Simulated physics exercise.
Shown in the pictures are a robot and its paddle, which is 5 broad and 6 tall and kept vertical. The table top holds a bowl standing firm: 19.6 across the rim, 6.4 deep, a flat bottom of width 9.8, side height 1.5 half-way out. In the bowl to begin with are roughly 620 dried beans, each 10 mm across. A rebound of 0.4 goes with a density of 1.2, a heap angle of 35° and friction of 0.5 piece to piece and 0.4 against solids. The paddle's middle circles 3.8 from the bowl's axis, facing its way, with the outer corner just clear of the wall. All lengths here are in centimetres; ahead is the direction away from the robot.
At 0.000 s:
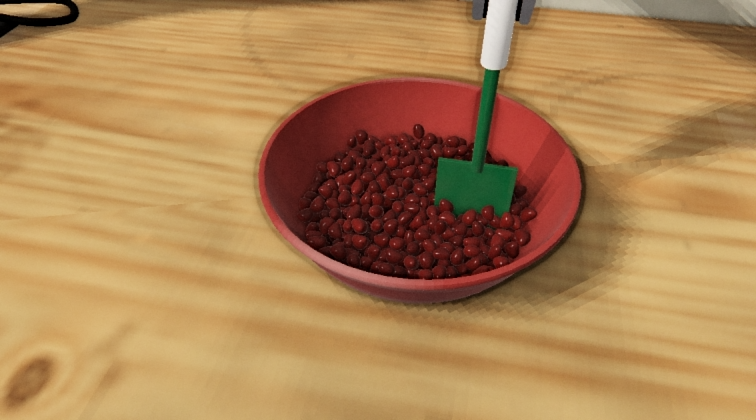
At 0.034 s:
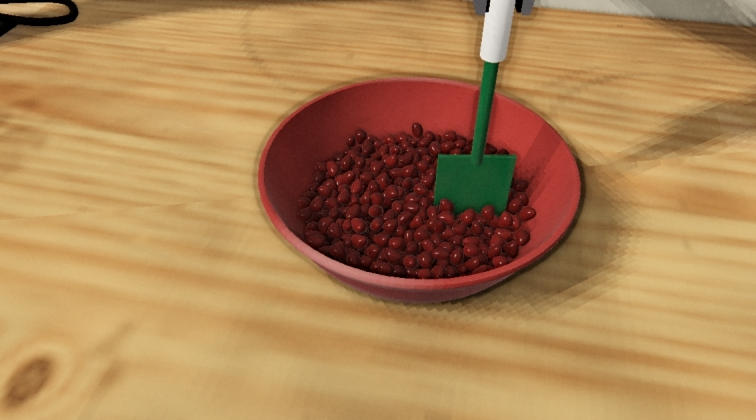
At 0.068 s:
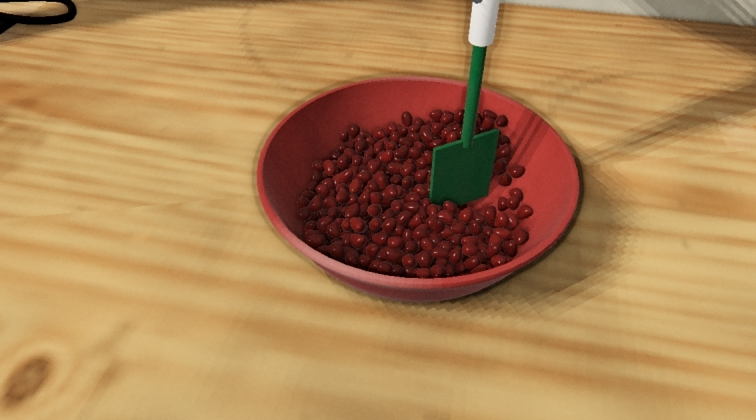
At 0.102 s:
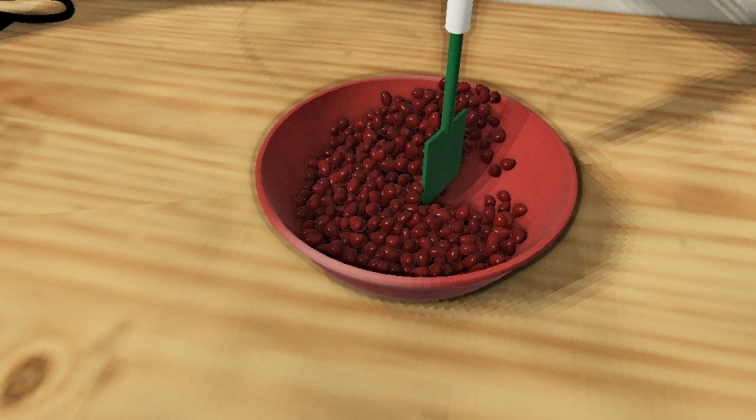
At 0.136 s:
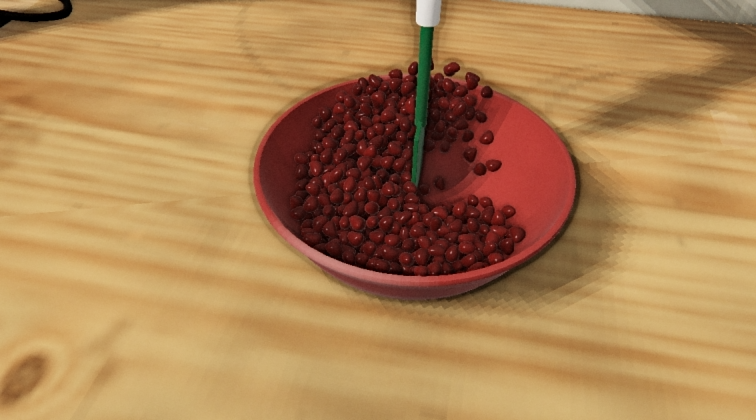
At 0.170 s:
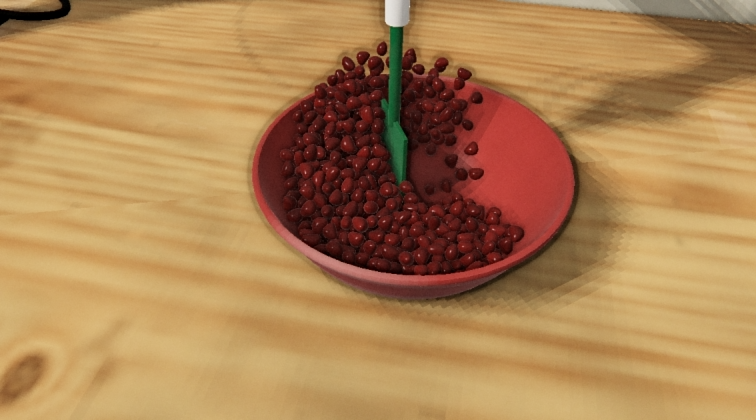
A green paddle sweeps leftward through red beans in a bowl, heaping them toward the rim.
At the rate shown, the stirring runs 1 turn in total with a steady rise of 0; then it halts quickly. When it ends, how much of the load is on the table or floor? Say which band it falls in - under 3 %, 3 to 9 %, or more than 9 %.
It falls above 9 %.
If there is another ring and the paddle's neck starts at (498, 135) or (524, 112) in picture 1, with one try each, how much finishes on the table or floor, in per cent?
Close to 30 and 10 in a hundred.
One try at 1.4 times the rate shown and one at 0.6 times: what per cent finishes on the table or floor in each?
35 % and 5 %.
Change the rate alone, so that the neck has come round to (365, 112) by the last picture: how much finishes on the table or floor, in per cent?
Around 35 in a hundred.
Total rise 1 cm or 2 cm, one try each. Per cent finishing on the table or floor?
Trial one: Roughly 15 %; trial two: Roughly 15 %.
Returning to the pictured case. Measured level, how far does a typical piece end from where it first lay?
Level distance: About 8 cm.
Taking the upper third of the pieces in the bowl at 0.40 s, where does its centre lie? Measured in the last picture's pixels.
I'd put it close to (478, 233).
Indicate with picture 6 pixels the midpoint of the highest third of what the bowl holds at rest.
Close to (481, 164).
After 0.28 s, 209° round, highest piece 10 above the table; 586 in the bowl, 12 on the table or floor, 26 in flight or on the tool.
After 0.40 s, 299° round, highest piece 10 above the table; 538 in the bowl, 46 on the table or floor, 40 in flight or on the tool.
After 0.65 s, 0° round, highest piece 7 above the table; 495 in the bowl, 128 on the table or floor, 1 in flight or on the tool.
After 1.35 s, 0° round, highest piece 7 above the table; 495 in the bowl, 129 on the table or floor.
At rest, 495 in the bowl, 129 on the table or floor. That is 21 % on the table or floor.
